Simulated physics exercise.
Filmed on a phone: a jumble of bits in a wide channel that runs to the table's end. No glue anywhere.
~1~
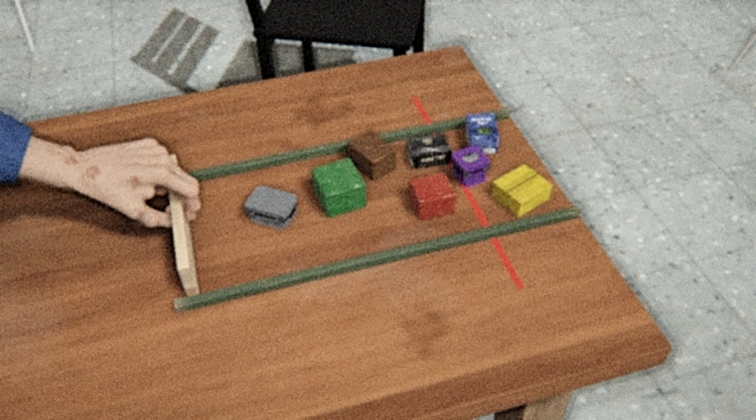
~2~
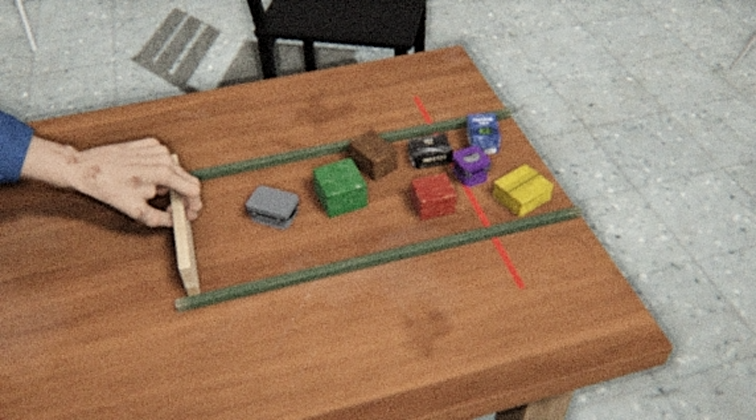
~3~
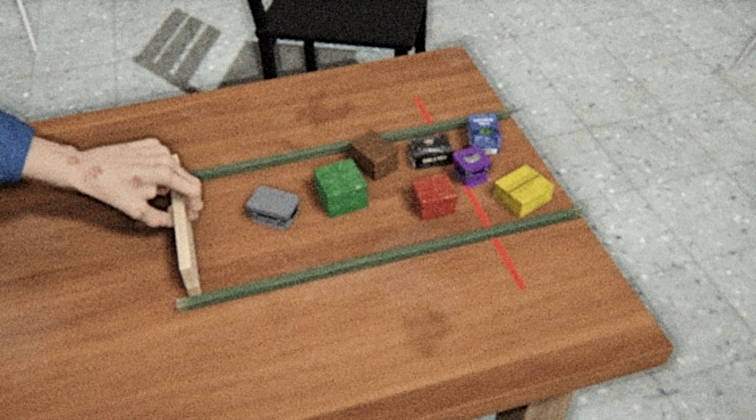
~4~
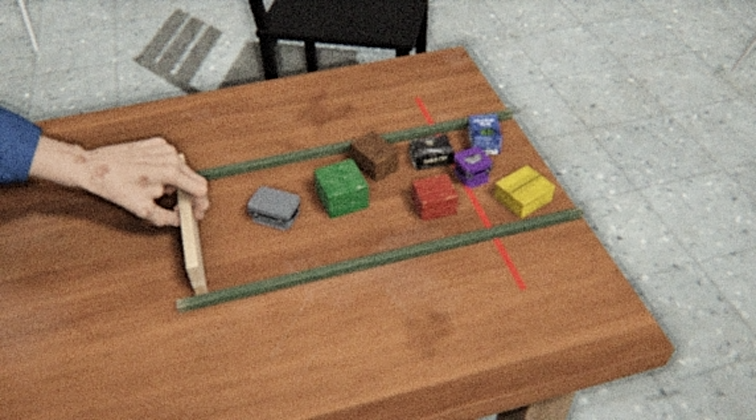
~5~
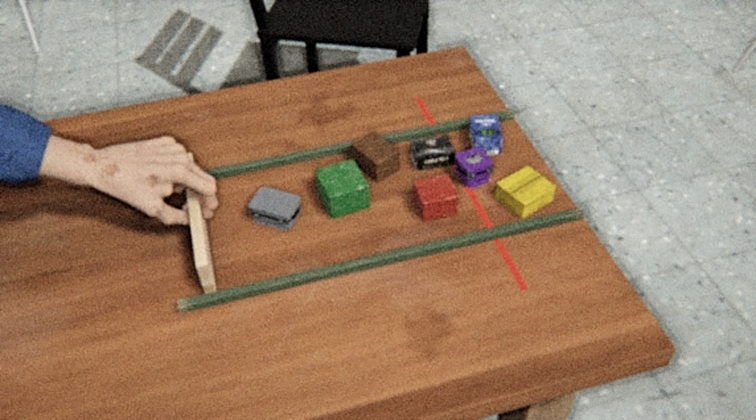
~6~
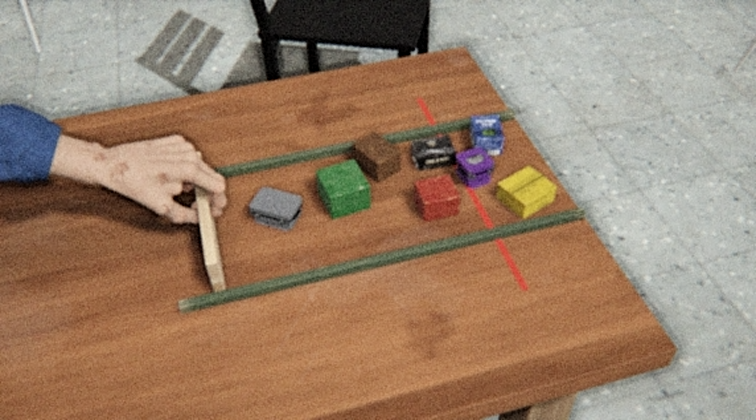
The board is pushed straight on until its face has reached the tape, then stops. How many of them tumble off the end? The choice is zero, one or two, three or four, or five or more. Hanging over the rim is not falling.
The number that fall off is one or two.
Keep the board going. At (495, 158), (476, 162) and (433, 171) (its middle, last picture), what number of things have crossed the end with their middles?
The counts: 4, 3 and 0.
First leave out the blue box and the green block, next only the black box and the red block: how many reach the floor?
0 in the first case, 0 in the second.
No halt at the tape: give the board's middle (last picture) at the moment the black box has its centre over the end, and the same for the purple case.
About (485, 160), and (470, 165) for the other.
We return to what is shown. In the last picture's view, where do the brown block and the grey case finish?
First (463, 131), then (483, 179).
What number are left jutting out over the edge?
3 of them.
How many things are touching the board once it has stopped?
That makes 2.
Early on, none off yet; yellow box at rest near (526, 192); blue box at rest near (487, 135); purple case at rest near (474, 168).
A while later, none off yet; yellow box at rest near (526, 192); blue box moving near (490, 135); purple case at rest near (474, 168).
Finally, the number that fall off is one or two; lost, blue box.
